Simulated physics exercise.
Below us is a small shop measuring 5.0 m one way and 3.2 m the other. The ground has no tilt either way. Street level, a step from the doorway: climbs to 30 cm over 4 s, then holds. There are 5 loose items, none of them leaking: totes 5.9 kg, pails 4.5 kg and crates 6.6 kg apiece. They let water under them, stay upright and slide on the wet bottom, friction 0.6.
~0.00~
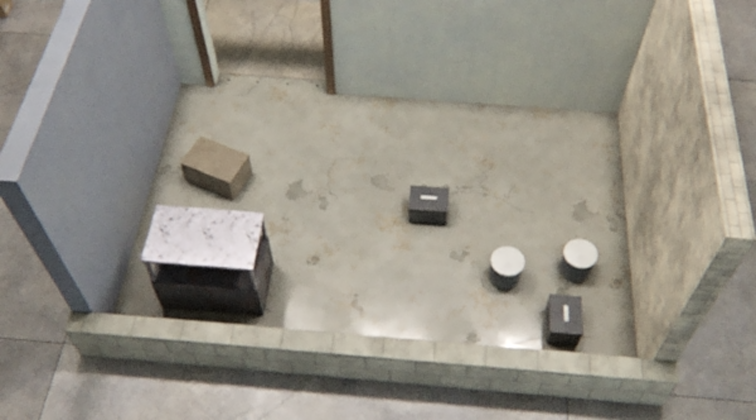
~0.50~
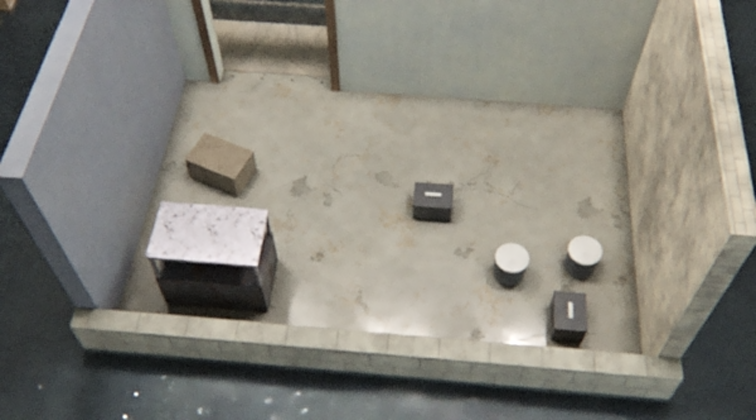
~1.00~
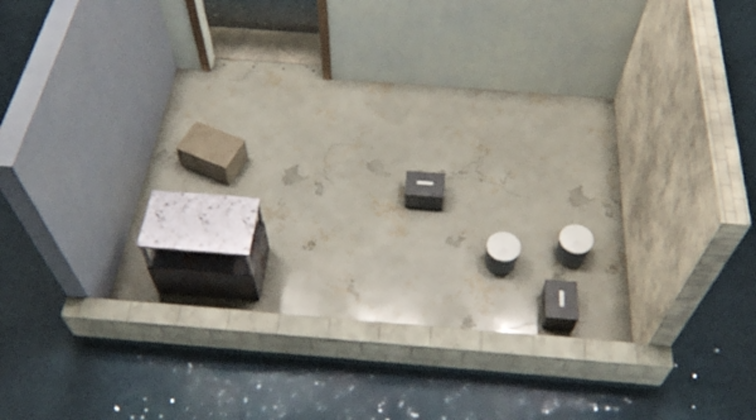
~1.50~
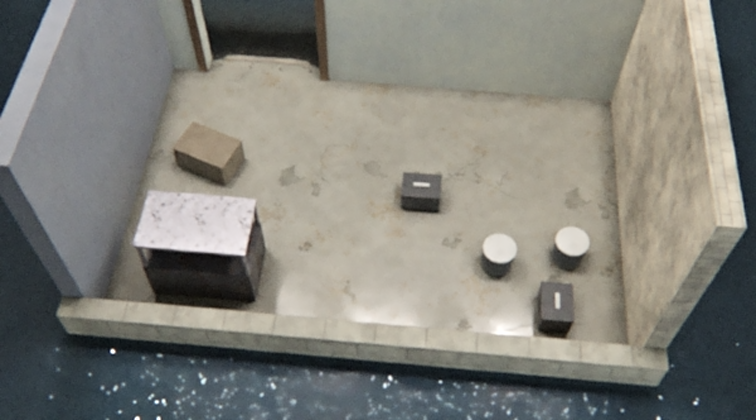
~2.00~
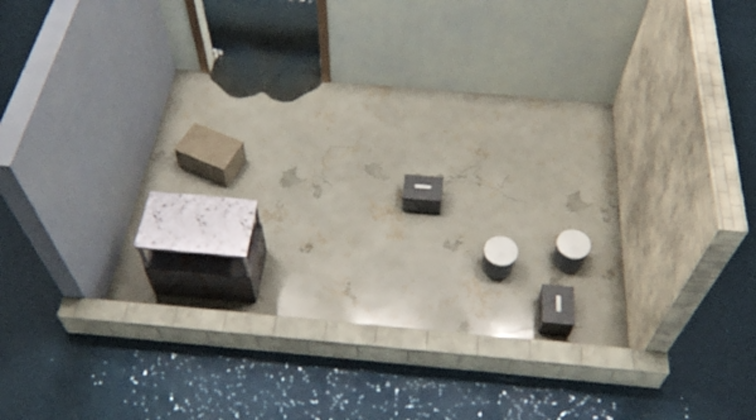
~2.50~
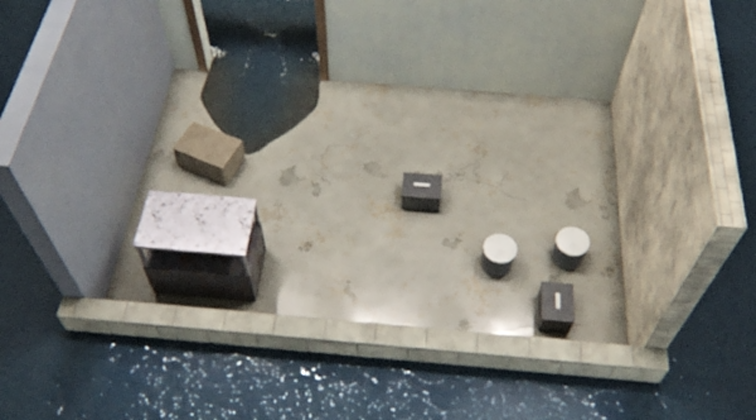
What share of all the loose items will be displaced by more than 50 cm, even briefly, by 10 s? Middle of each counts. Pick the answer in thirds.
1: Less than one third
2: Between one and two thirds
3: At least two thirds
(3) At least two thirds.
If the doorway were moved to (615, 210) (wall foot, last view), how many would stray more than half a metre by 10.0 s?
Result: 4 of them.
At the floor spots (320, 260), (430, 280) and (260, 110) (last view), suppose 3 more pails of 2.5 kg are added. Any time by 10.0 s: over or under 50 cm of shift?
In the same order as the question: Farther, farther, farther.
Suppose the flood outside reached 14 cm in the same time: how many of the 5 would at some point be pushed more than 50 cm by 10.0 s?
Then the count would be 1.
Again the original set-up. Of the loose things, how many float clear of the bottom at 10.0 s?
Tally: 5 of them.
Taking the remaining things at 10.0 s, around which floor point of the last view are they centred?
Close to (417, 150).
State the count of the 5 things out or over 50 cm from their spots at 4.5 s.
The count is 1.
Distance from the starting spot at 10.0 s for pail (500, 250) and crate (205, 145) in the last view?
In that order: 150 cm, 80 cm.
After 3.5 s 0 of 5 are over 50 cm from their spots; 0 afloat.
After 4.5 s 1 of 5 are over 50 cm from their spots; 1 afloat.
After 7.0 s 2 of 5 are over 50 cm from their spots; 2 afloat.
After 10.0 s 5 of 5 are over 50 cm from their spots, and 5 have been at some point; 5 afloat.
